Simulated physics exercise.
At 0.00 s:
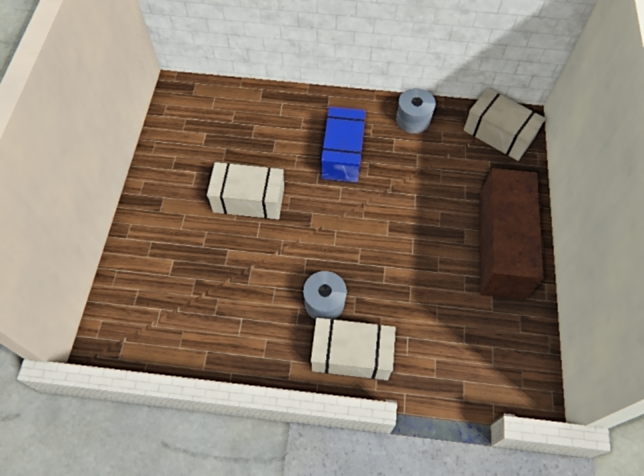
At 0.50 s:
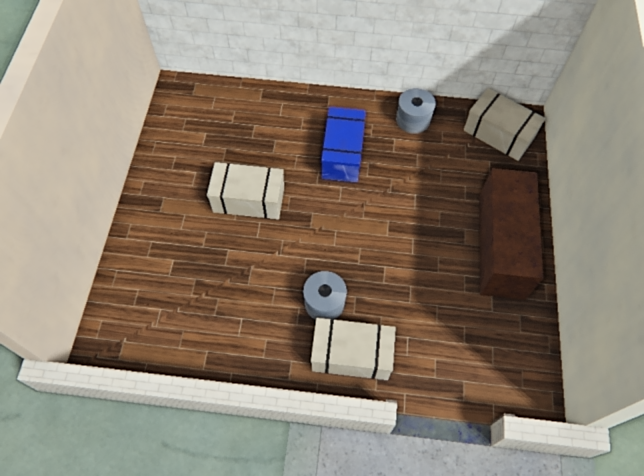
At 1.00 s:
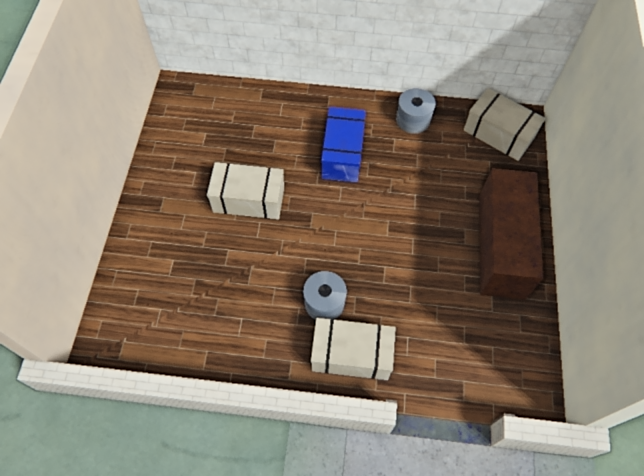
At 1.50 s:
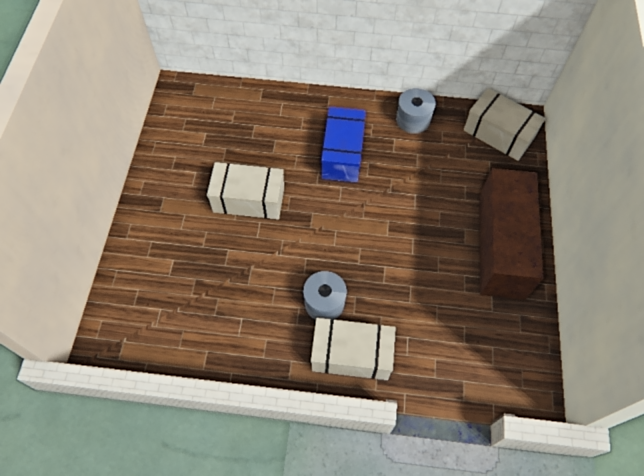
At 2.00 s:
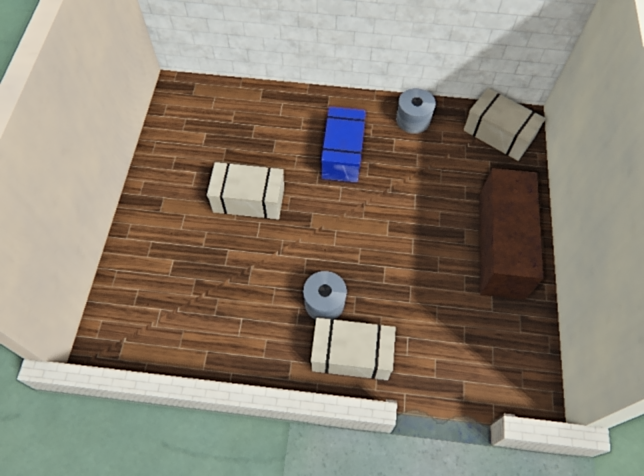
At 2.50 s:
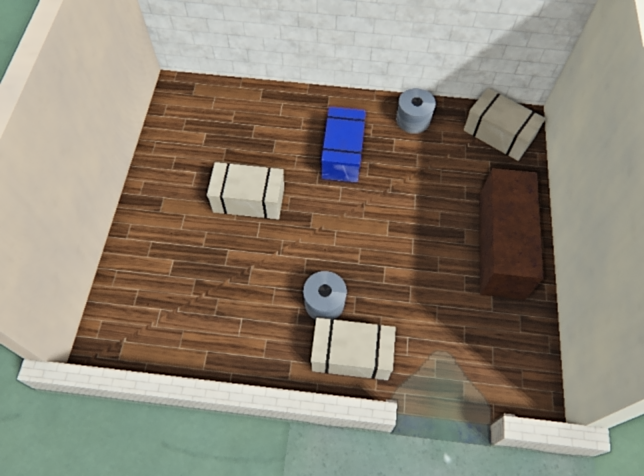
A wood-floored store holding scattered trunks and round tubs, all staying still as greenish water spreads outside, then enters through the doorway.
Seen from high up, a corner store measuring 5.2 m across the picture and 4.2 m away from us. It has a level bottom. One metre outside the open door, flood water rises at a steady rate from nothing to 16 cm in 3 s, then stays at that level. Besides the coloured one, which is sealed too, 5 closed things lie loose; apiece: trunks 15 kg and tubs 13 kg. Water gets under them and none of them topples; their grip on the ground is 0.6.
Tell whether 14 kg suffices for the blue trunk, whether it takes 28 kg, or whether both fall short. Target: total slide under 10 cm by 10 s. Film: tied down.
Only the greater amount keeps it steady.
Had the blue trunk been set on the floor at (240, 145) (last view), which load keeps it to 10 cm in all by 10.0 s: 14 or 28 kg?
Note: Both OK.
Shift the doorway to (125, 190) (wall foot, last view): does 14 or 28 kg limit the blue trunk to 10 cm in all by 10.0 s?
Result: The heavier mass is required.
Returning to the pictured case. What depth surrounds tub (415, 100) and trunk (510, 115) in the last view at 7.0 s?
Around 5 cm and 4 cm.
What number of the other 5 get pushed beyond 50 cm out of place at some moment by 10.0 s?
It works out to 0.
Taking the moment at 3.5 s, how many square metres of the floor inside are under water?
Flooded: Near 2.5 m2.
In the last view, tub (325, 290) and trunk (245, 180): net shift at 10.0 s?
In that order: 0 cm, 0 cm.
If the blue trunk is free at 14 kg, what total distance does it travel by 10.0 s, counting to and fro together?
Around 40 centimetres in total.
After 3.5 s the blue trunk would be 0 cm from its start with 14 kg and 0 cm from its start with 28 kg; 0 cm of water round it then.
After 4.5 s the blue trunk would be 0 cm from its start with 14 kg and 0 cm from its start with 28 kg; 0 cm of water round it then.
After 7.0 s the blue trunk would be 0 cm from its start with 14 kg and 0 cm from its start with 28 kg; 2 cm of water round it then.
After 10.0 s the blue trunk would be 37 cm from its start with 14 kg and 0 cm from its start with 28 kg; 4 cm of water round it then.
